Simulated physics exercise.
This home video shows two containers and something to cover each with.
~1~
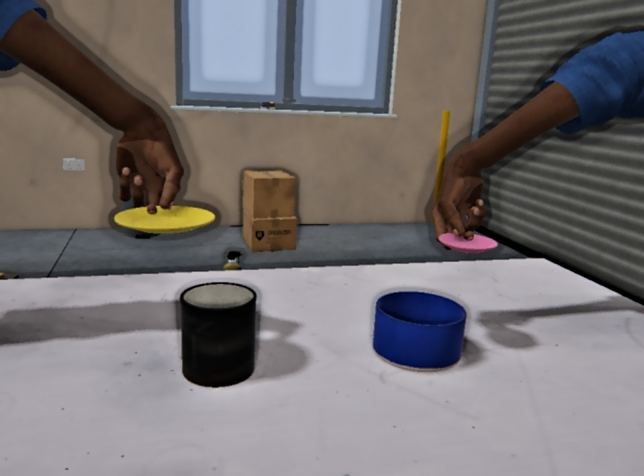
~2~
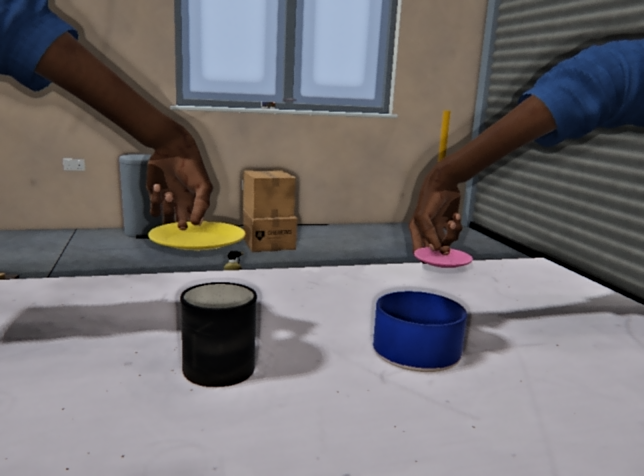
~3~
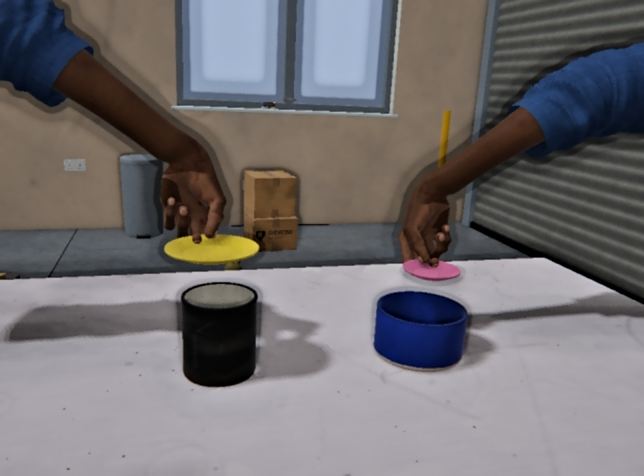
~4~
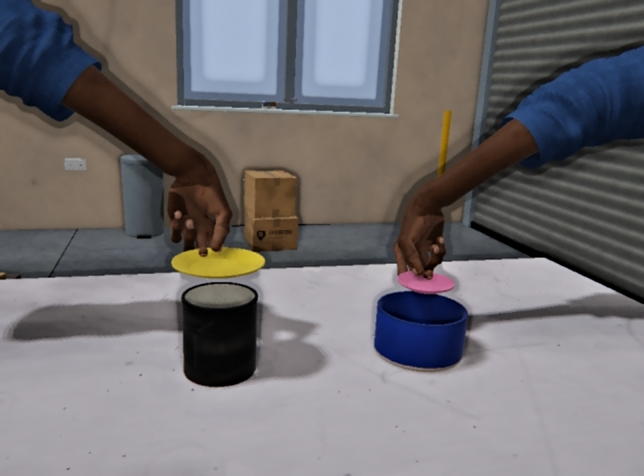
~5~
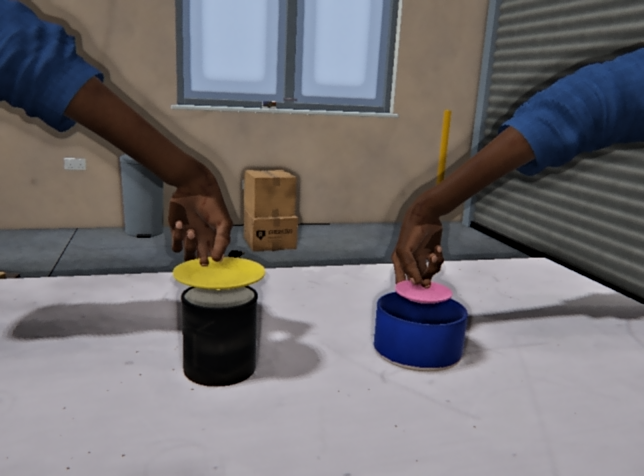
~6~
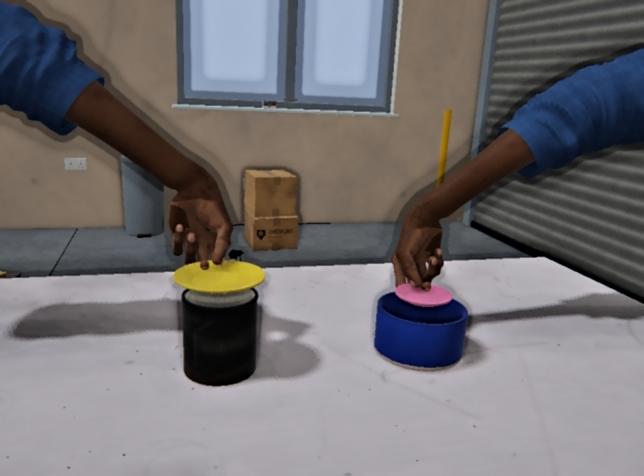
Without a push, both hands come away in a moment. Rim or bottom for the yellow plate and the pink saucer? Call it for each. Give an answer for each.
The yellow plate on the rim, the pink saucer at the bottom.
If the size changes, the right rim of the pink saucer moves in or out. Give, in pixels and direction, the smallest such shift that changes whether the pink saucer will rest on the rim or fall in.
About 12 pixels to the right.
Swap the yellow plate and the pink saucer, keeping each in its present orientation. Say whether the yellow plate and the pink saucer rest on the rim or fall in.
The yellow plate slips past the rim, the pink saucer slips past the rim.
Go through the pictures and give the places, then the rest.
Still on the way; yellow plate (166, 221); pink saucer (467, 244); left pot (219, 333), in the first picture.
Still on the way; pink saucer (443, 259); right mug (419, 329), in the second picture.
Still on the way; yellow plate (213, 251); left pot (220, 333), in the third picture.
Still on the way; pink saucer (425, 284); right mug (420, 329), in the fourth picture.
Still on the way; yellow plate (220, 276); left pot (220, 332), in the fifth picture.
In place, still held; yellow plate (220, 279); pink saucer (423, 297); right mug (420, 328), in the sixth picture.
Then, 0.10 s after the last picture, yellow plate moving near (220, 289); pink saucer moved a little near (422, 308).
Then, 0.16 s after the last picture, yellow plate sitting on the rim near (220, 289); pink saucer falling near (419, 340).
Then, 0.26 s after the last picture, yellow plate sitting on the rim near (220, 289); pink saucer falling near (418, 343).
At rest, the yellow plate rests on the rim, near (220, 289); the pink saucer falls in, near (418, 344).
